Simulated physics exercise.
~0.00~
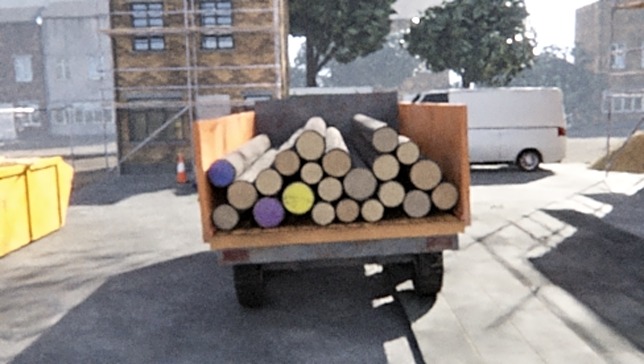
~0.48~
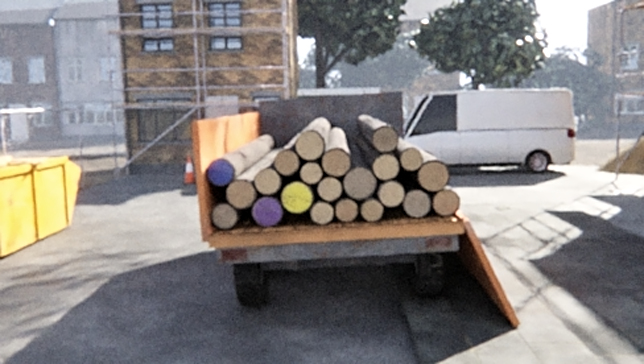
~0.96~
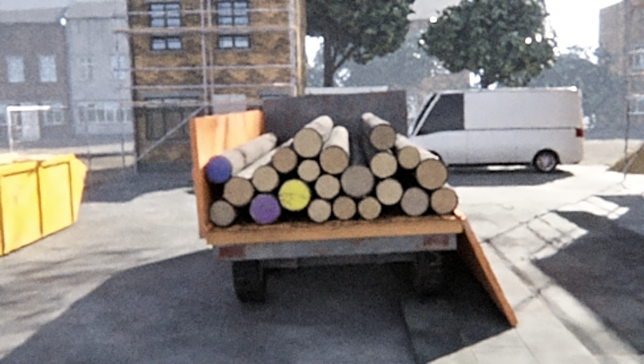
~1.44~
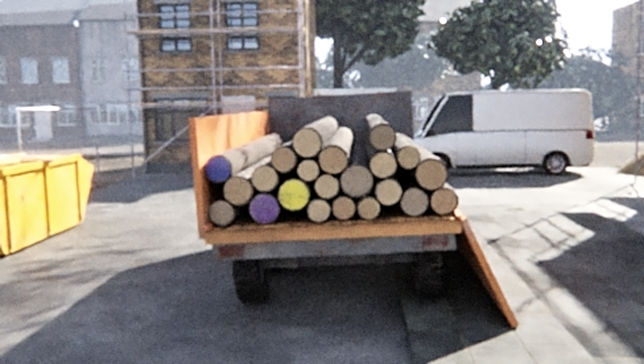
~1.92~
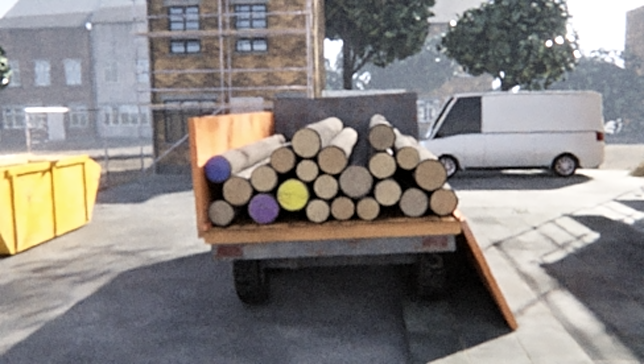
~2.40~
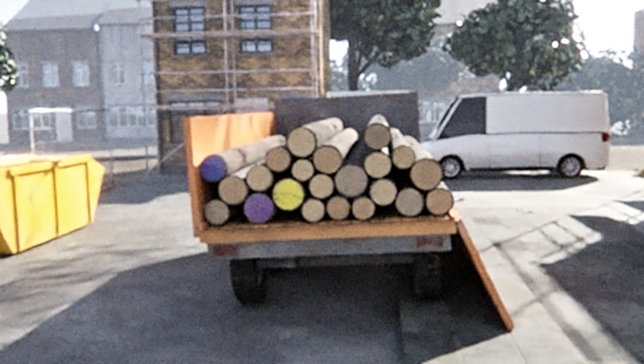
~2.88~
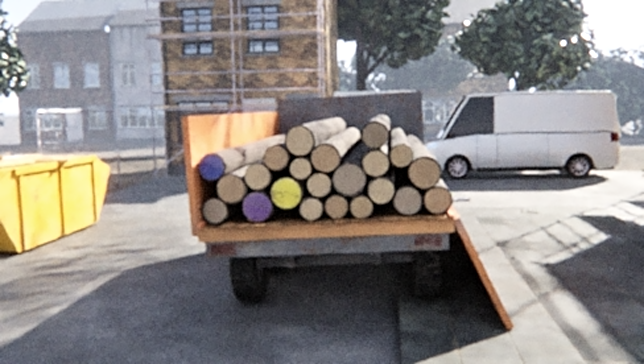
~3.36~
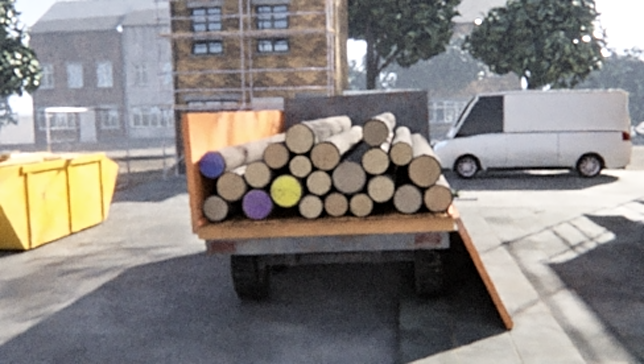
A farm trailer stacked with timber poles stands in a sunlit yard, seen from its tail end, with a yellow skip to the left and a white van and a scaffolded brick building behind. Among the plain poles, a blue one rests up on the left, with a purple one on the deck and a yellow one beside it. The orange board on the right swings down and hangs slanting outward. The view drifts slightly sideways while the poles shift a little toward the open side. At the end, the stack remains on the deck, and none has fallen.
